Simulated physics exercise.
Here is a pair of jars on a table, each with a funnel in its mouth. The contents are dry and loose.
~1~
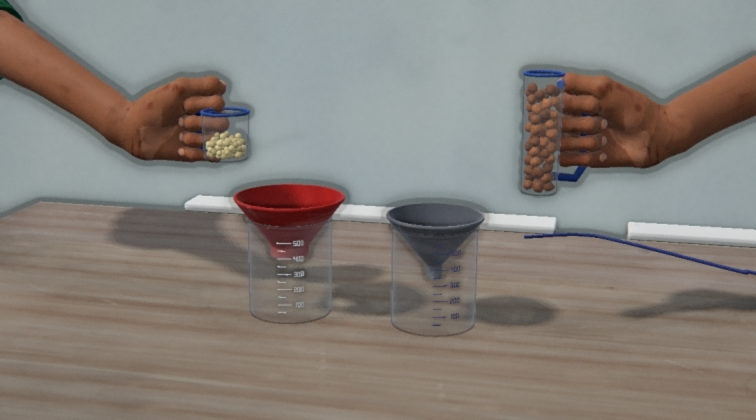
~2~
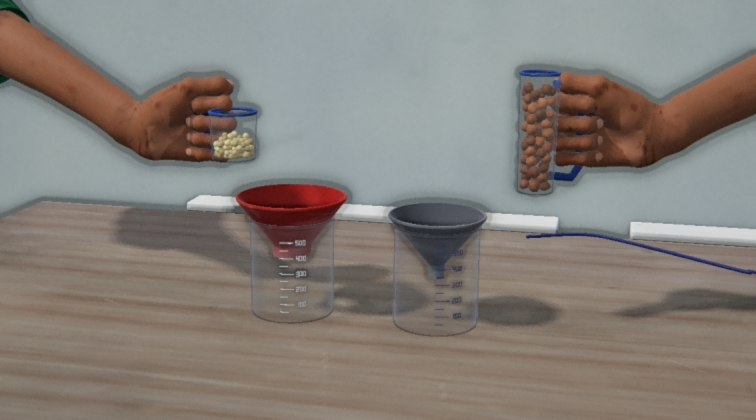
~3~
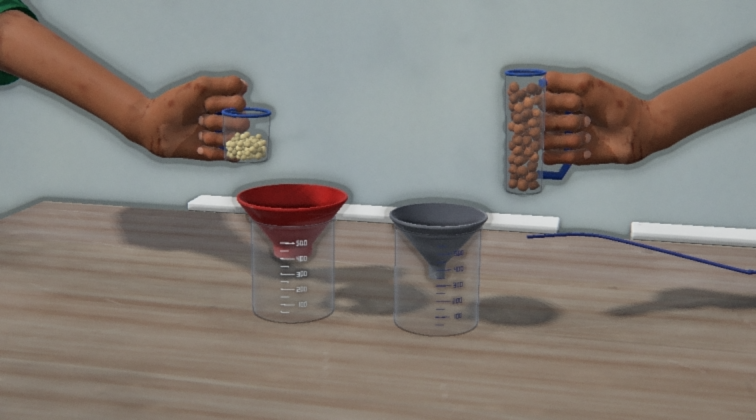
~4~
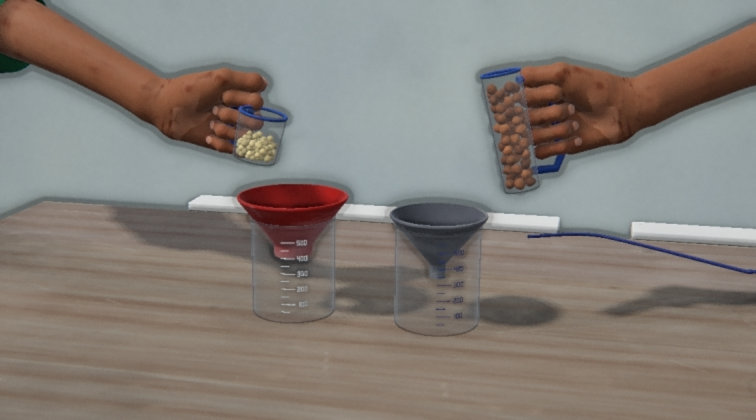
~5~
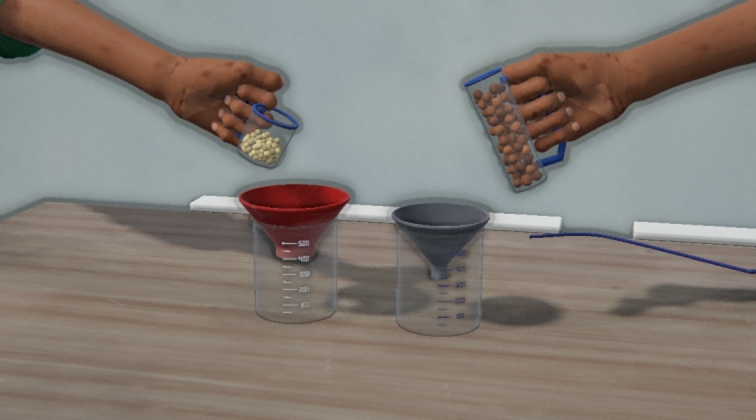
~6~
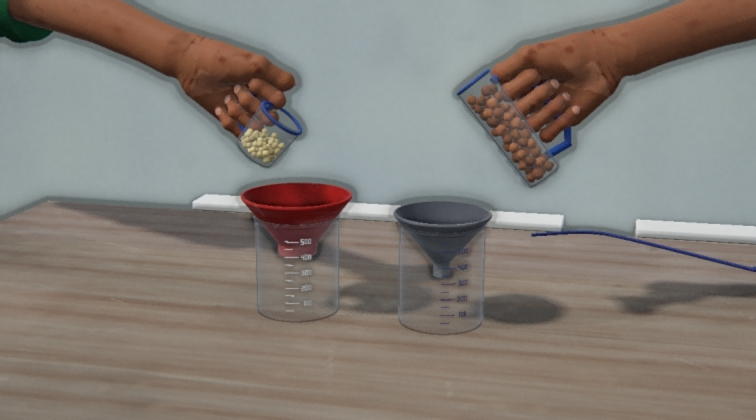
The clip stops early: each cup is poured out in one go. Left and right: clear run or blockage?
The left funnel passes it all; the right one holds most of it back.
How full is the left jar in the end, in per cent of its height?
Close to 5 per cent.
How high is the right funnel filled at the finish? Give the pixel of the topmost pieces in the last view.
At about (421, 214).
Then, 0.37 s on from there, left, the whole lot still in the cup; right, the whole lot still in the cup.
Then, 0.76 s on from there, left, all but a few still in the cup, only a few in or over the funnel; right, all but a few still in the cup, only a few in or over the funnel.
Then, 1.23 s on from there, left, a little in or over the funnel, the bulk down in the jar; right, near a third still in the cup, near half in or over the funnel, only a few down in the jar.
In the end, left, the whole lot down in the jar; right, all but a few stuck in the funnel, only a few down in the jar.
